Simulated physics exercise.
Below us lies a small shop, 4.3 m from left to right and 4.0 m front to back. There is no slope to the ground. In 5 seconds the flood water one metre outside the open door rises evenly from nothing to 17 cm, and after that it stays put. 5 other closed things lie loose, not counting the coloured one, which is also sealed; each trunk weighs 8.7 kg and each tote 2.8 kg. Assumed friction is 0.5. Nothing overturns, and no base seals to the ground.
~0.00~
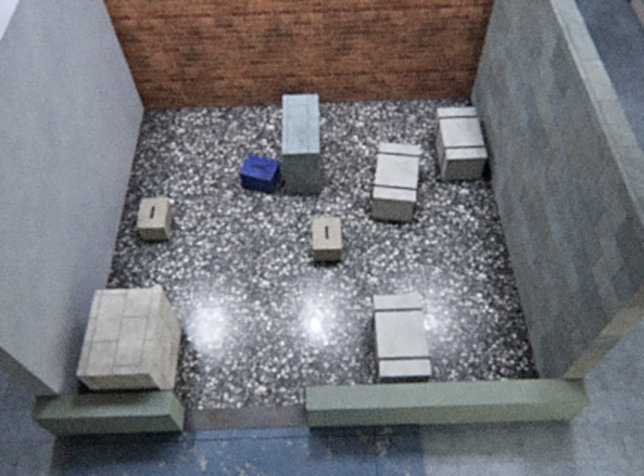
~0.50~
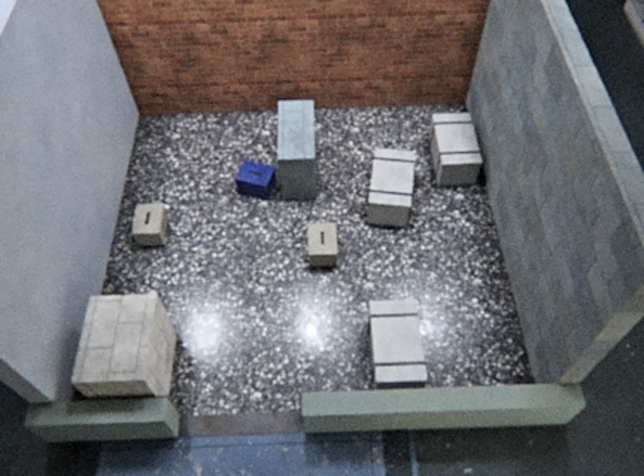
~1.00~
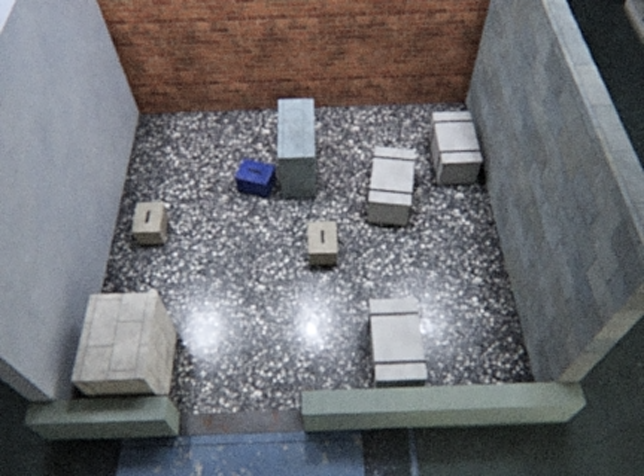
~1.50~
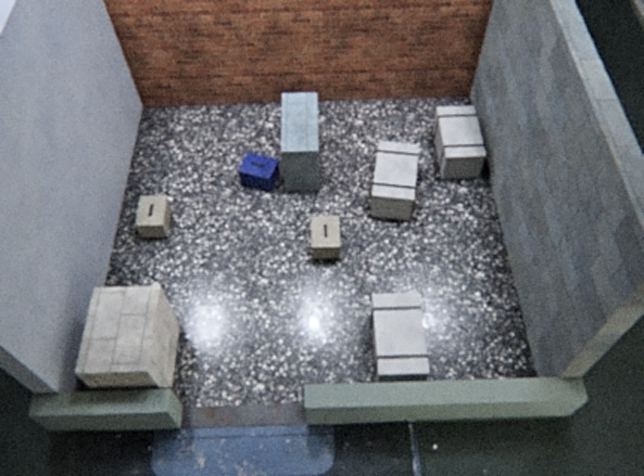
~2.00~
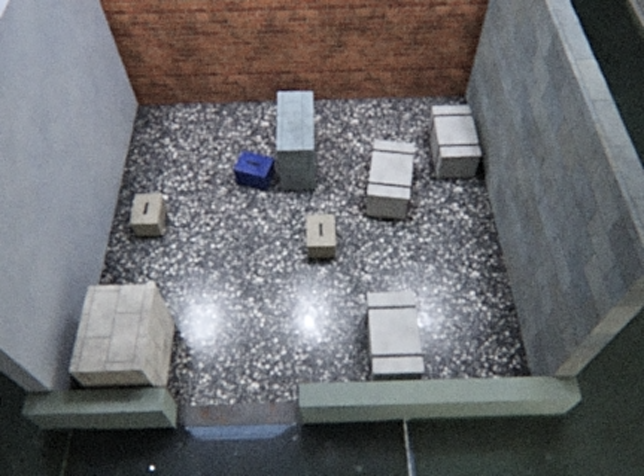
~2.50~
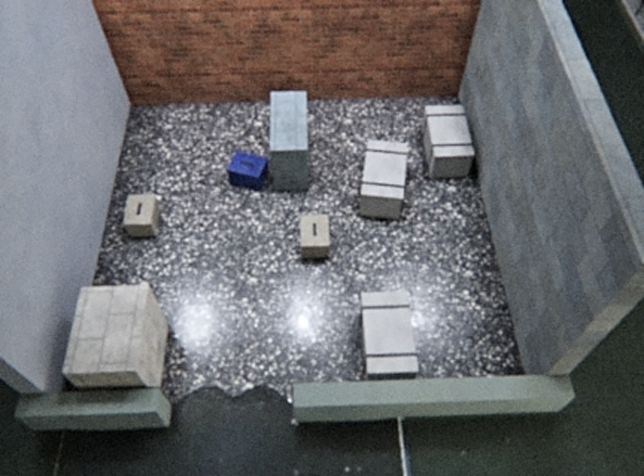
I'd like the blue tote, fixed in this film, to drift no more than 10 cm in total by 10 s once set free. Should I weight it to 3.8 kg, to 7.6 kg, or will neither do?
Neither will do.
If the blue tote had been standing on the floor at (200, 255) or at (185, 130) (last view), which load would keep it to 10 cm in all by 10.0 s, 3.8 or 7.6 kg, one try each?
The first time both options come up short; the second time both options come up short.
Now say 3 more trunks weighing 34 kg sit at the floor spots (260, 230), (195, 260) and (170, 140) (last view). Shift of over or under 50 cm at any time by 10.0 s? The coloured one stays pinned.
Answer by position: Inside the range; inside the range; inside the range.
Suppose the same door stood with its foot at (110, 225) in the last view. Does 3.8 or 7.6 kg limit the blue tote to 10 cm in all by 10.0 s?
With that change, neither one suffices.
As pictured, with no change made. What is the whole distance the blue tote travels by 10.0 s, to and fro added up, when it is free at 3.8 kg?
Some 200 cm in all.
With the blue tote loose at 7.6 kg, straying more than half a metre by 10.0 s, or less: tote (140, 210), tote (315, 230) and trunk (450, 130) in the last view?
First exceeds it, then exceeds it, then stays inside.
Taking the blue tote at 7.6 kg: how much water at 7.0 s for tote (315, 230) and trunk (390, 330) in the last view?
Roughly 4 and 1 cm.
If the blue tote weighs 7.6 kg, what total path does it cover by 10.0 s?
Some 100 cm in all.
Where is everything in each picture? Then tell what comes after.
In the first frame, the blue tote at (259, 167) rests on the ground; water covers 0.0 m2; 0 of 6 have shifted.
In the second frame, the blue tote at (255, 173), on the bottom; water covers 0.0 m2; 0 of 6 have shifted.
In the third frame, the blue tote at (255, 172) rests on the ground; water covers 0.0 m2; 0 of 6 have shifted.
In the fourth frame, the blue tote at (258, 165) rests on the ground; water covers 0.0 m2; 0 of 6 have shifted.
In the fifth frame, the blue tote at (254, 164) rests on the ground; 0.0 m2 under water; 0 of 6 have shifted.
In the sixth frame, the blue tote at (247, 164), on the bottom; water covers 0.1 m2; 0 of 6 have shifted.
After 3.5 s the blue tote would be 0 cm from its start with 3.8 kg and 0 cm from its start with 7.6 kg; 0 cm of water round it then.
After 4.5 s the blue tote would be 0 cm from its start with 3.8 kg and 0 cm from its start with 7.6 kg; 0 cm of water round it then.
After 7.0 s the blue tote would be 94 cm from its start with 3.8 kg and 30 cm from its start with 7.6 kg; 4 cm of water round it then.
After 10.0 s the blue tote would be 117 cm from its start with 3.8 kg and 99 cm from its start with 7.6 kg; 10 cm of water round it then.
